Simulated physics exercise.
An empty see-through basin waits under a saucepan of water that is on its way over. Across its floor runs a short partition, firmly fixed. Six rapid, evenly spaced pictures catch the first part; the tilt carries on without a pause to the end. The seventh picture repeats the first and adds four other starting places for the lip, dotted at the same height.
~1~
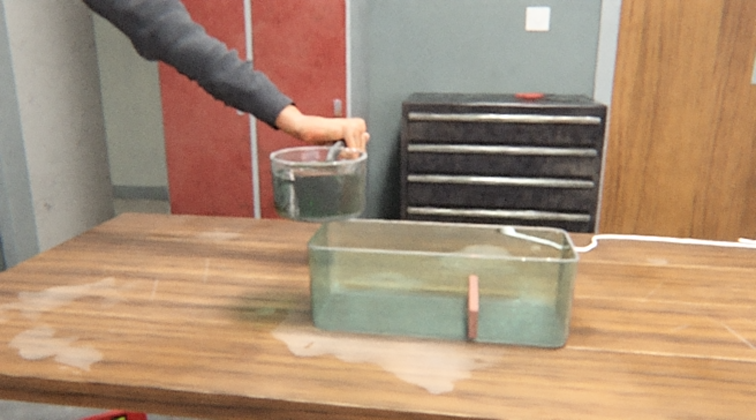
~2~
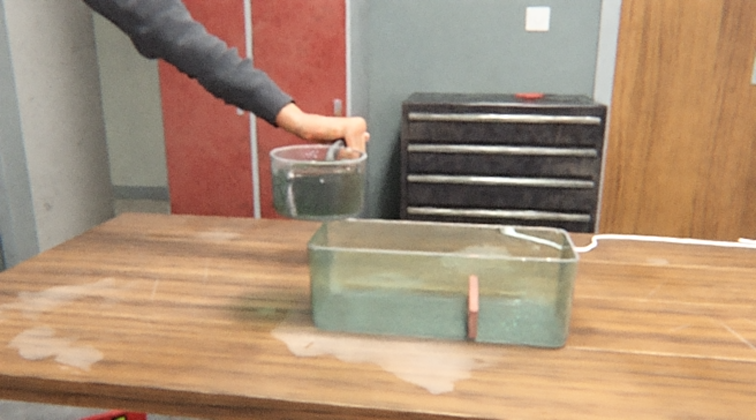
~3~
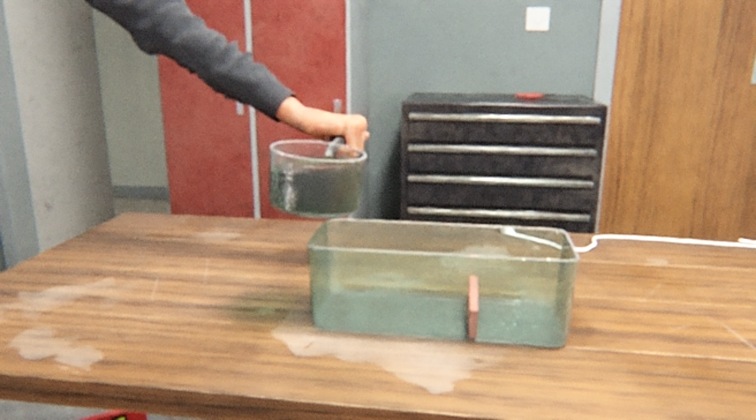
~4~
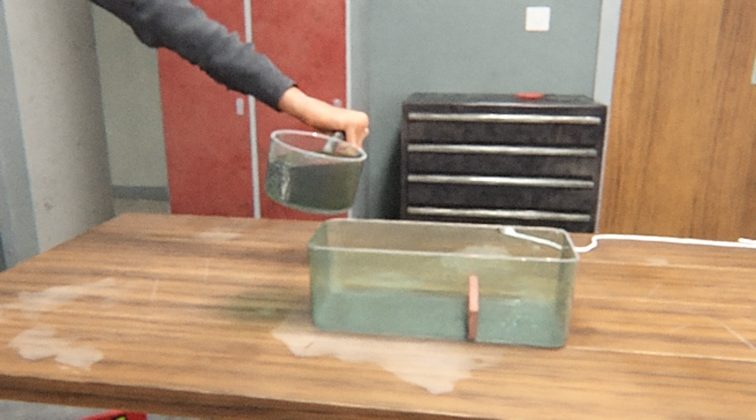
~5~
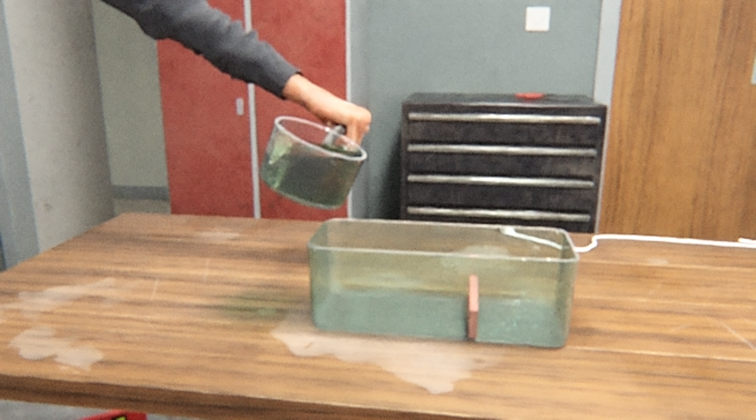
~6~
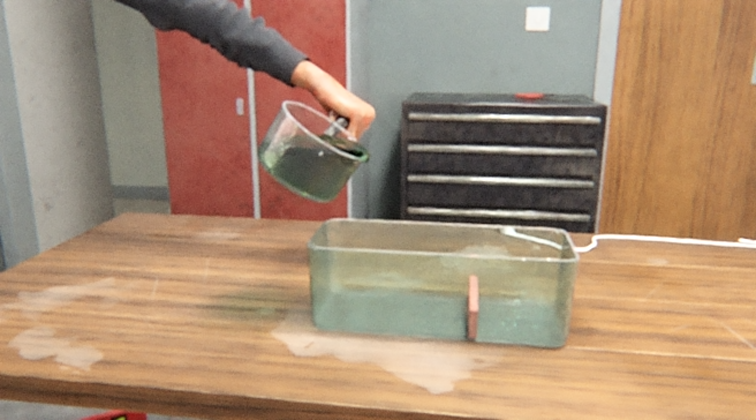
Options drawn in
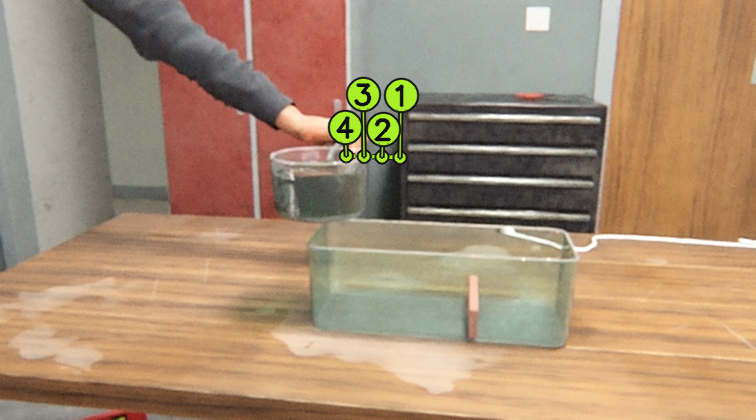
To begin with, a hand holds a see-through pan of water upright above the left end of a clear basin with a short reddish partition on a wooden table. The hand then tilts the pan steadily to the right, until water just slips over its lower lip.
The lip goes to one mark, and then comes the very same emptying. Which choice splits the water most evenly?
1 beats the others.
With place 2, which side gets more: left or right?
The left side.
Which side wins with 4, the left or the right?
The left side.
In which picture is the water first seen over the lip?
Picture 6.
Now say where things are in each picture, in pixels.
In the first frame, upright, lip at (363, 156); basin from (313, 326) to (567, 344); top of the wall at (474, 292); nothing has left yet.
In the second frame, upright, lip at (363, 156); nothing has left yet.
In the third frame, tipped about 6°, lip at (363, 156); nothing has left yet.
In the fourth frame, tipped about 13°, lip at (363, 156); nothing has left yet.
In the fifth frame, tipped about 23°, lip at (363, 156); nothing has left yet.
In the sixth frame, tipped about 34°, lip at (363, 156); water is over the lip, down to (367, 159).
On the marked copy, 1 at (400, 157); 2 at (381, 156); 3 at (364, 156); 4 at (346, 155).
With 1, about 44 % ends left of the wall and 55 % right of it.
With 2, about 84 % ends left of the wall and 15 % right of it.
With 3, about 92 % ends left of the wall and 7 % right of it.
With 4, about 88 % ends left of the wall and 11 % right of it.
